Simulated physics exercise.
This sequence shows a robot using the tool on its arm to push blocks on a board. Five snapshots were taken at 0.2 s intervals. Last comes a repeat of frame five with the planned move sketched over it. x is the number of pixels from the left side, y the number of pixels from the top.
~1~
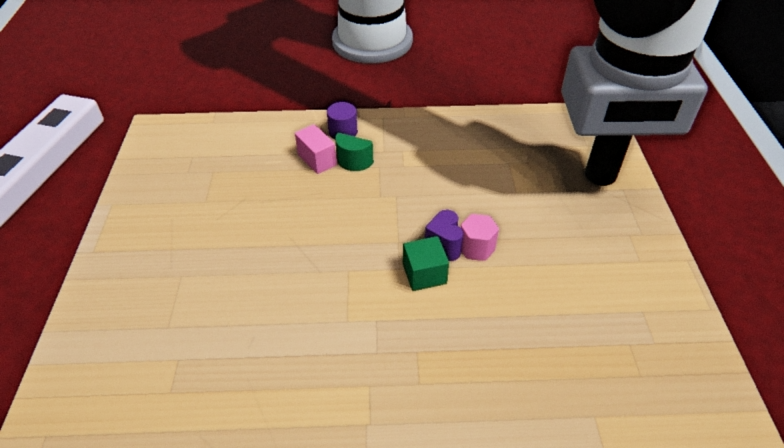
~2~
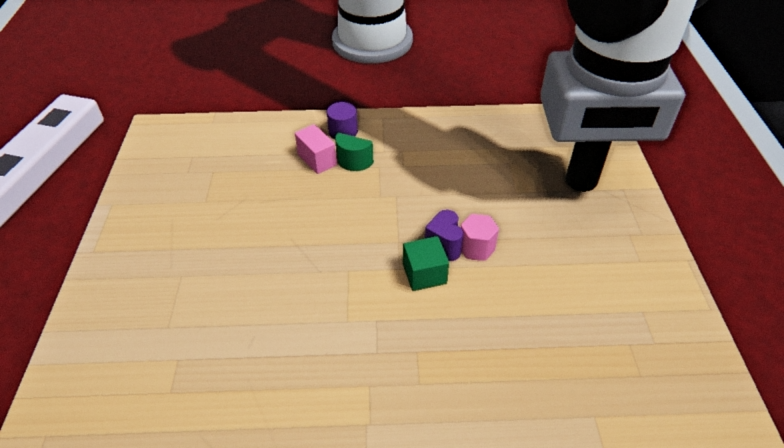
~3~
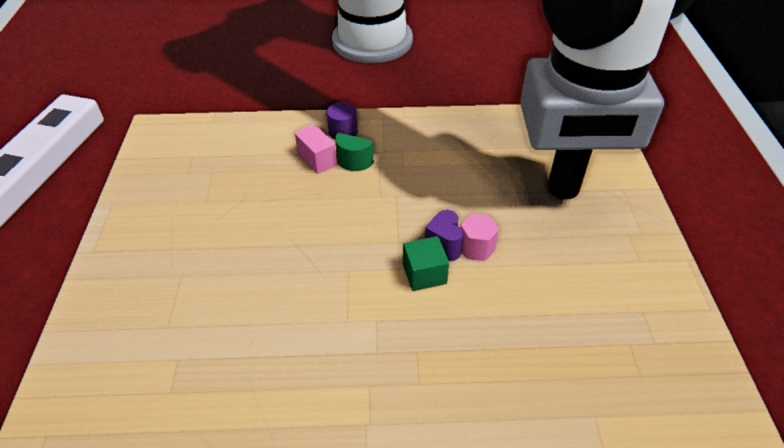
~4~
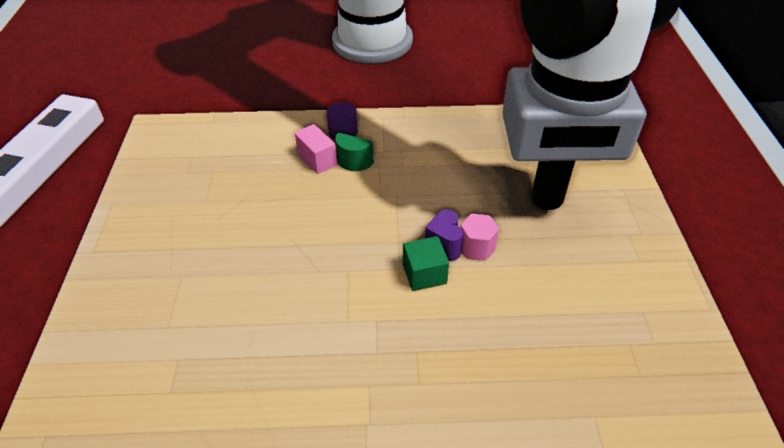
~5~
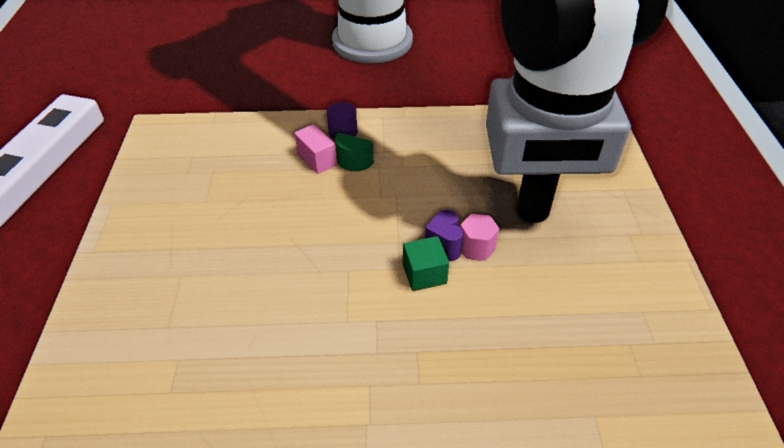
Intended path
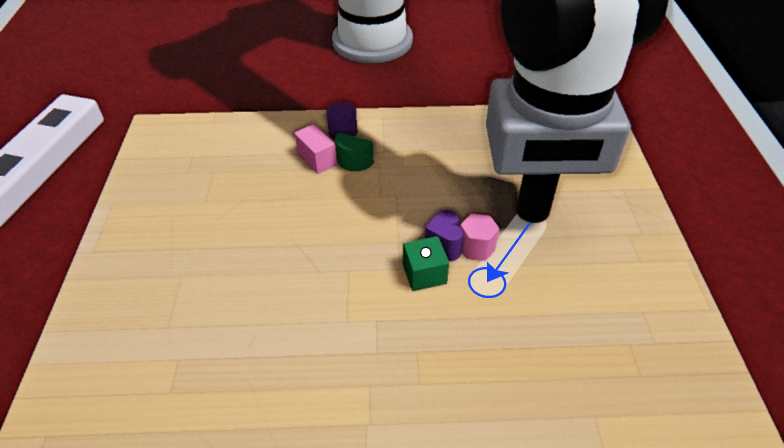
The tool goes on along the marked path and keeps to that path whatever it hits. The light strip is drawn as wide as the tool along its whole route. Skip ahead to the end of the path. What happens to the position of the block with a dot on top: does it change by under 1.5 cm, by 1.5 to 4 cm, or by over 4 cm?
Of the three bands, it's under 1.5 cm.
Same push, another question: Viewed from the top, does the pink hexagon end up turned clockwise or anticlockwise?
It swings round clockwise.
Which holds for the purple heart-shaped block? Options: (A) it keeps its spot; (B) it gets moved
Correct choice: B.
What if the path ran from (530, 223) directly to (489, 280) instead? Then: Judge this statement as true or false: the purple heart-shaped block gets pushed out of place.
True.
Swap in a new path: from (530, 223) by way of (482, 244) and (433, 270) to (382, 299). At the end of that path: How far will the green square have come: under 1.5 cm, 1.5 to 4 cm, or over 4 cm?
Goes over 4 cm.
Path on the board, straight from (530, 223) to (487, 282); the dot is on the green square.
The first path, step by step. Halfway along, tool (511, 242); pink hexagon (477, 228).
At the end, tool (489, 272); green square in place; purple heart-shaped block (434, 220); pink hexagon (467, 236), turned 60° clockwise.
